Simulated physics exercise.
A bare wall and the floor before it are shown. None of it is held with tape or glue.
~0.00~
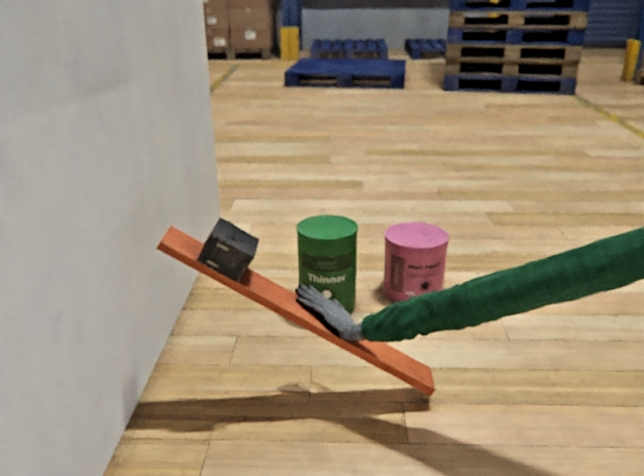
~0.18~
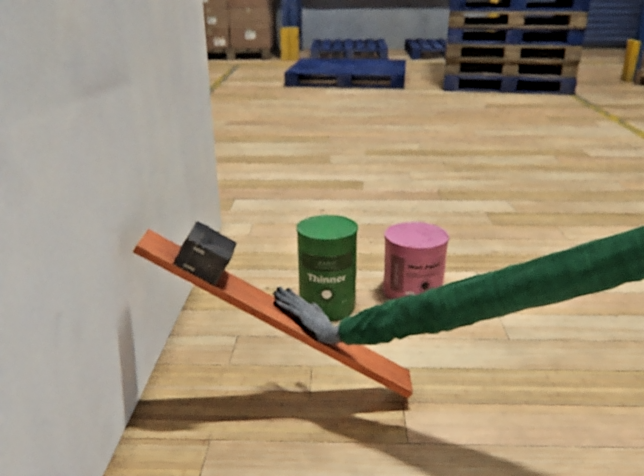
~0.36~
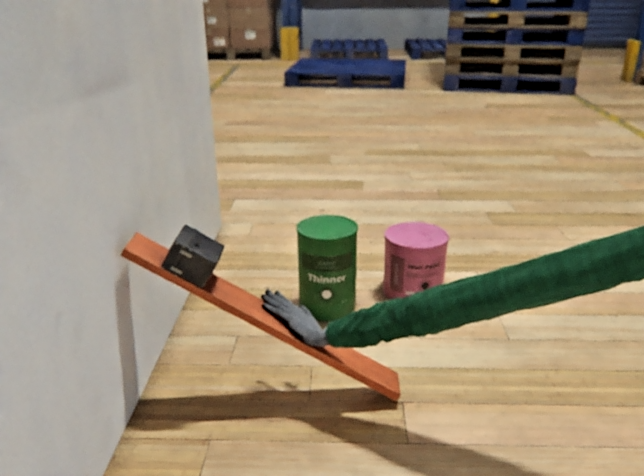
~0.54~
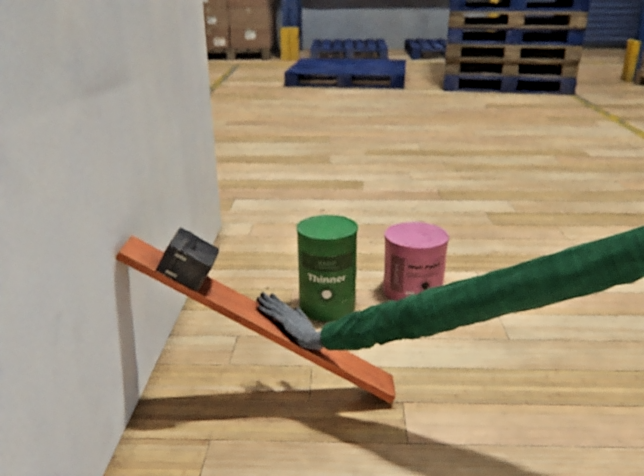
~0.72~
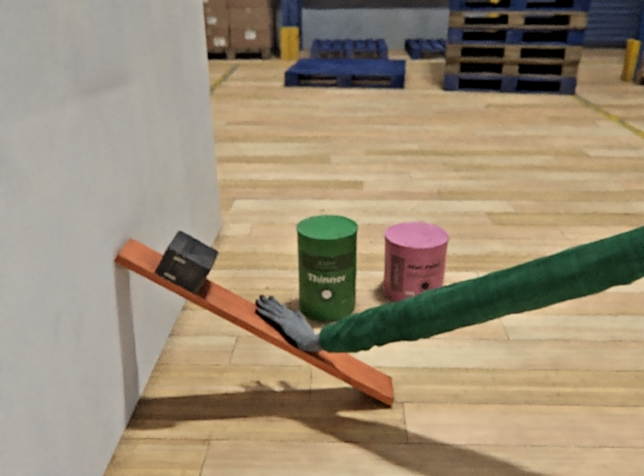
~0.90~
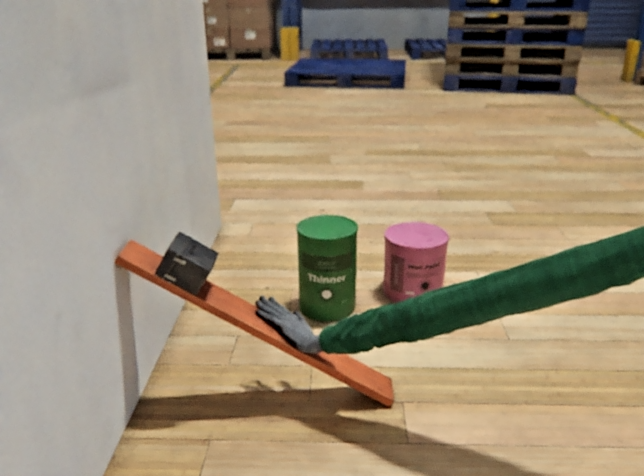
At the start, a green-sleeved arm with a gray glove holds a tilted orange plank carrying a black box, near a pale wall. The arm moves the plank a short way left until its upper end leans on the wall, then stays still with the glove on it.
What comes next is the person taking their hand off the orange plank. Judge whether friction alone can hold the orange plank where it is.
It sets off downward.
By 1.20 s, orange plank sunk by 14° near (279, 354).
By 1.30 s, orange plank sunk by 32° near (291, 392).
By 1.40 s, orange plank sunk by 29° near (291, 375).
By 1.60 s, orange plank sunk by 33° near (291, 389).
When it is over (2.6 s), moved from the start, orange plank; the other 2 as before. End places, in pixels of the last picture, orange plank near (291, 391). The plank gives way.
